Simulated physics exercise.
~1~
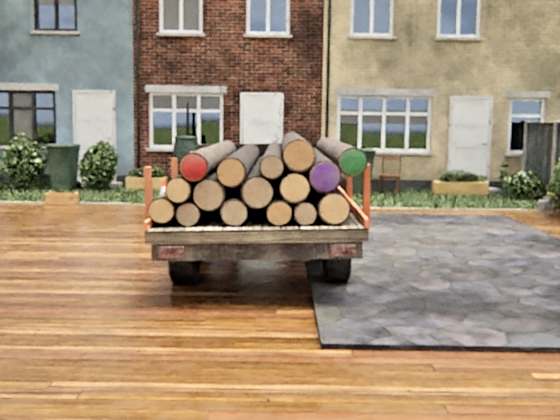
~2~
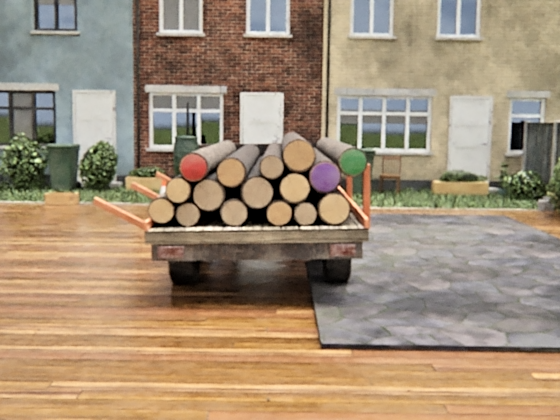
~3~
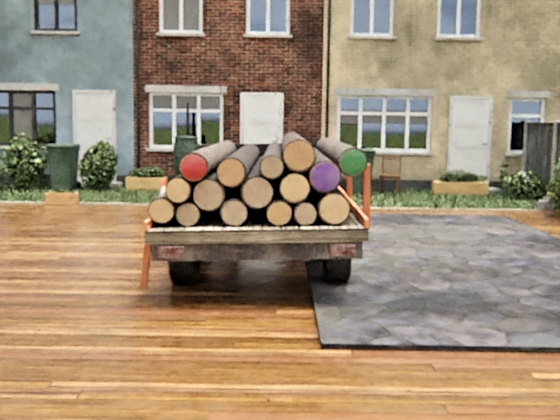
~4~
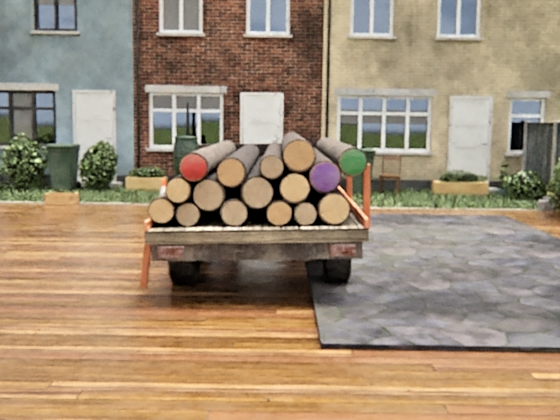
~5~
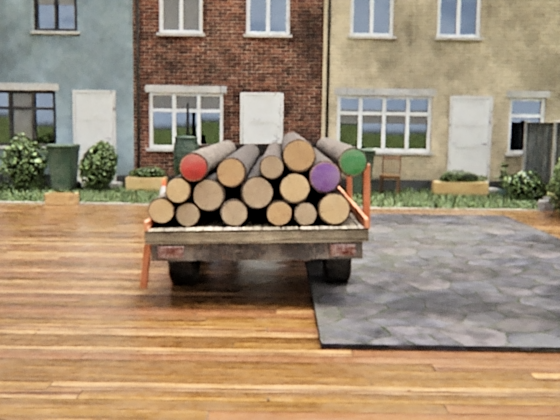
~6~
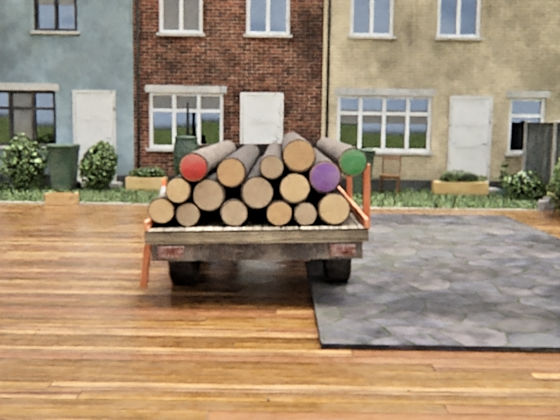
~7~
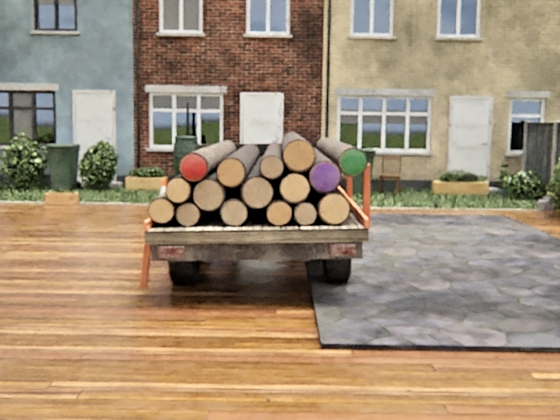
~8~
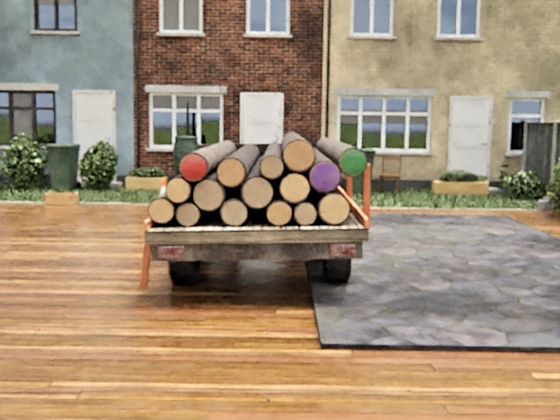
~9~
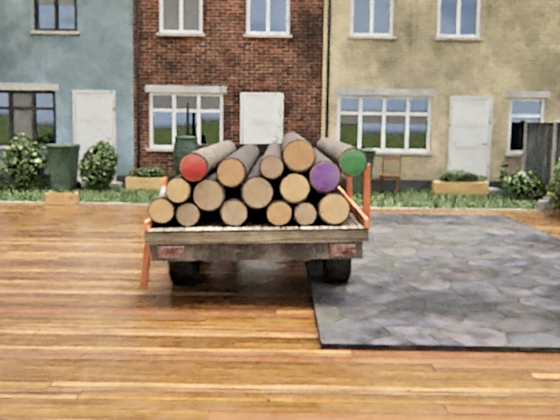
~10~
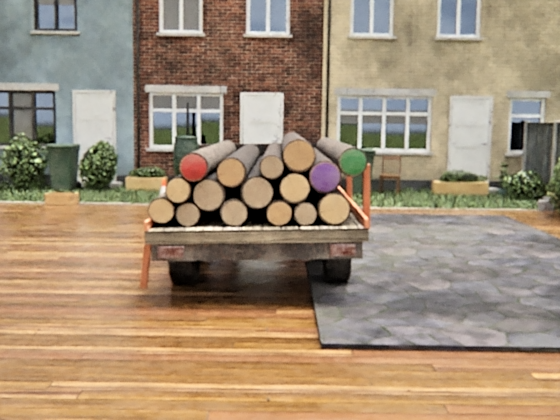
The orange posts on the trailer's left side swing down, but the stacked poles stay put.
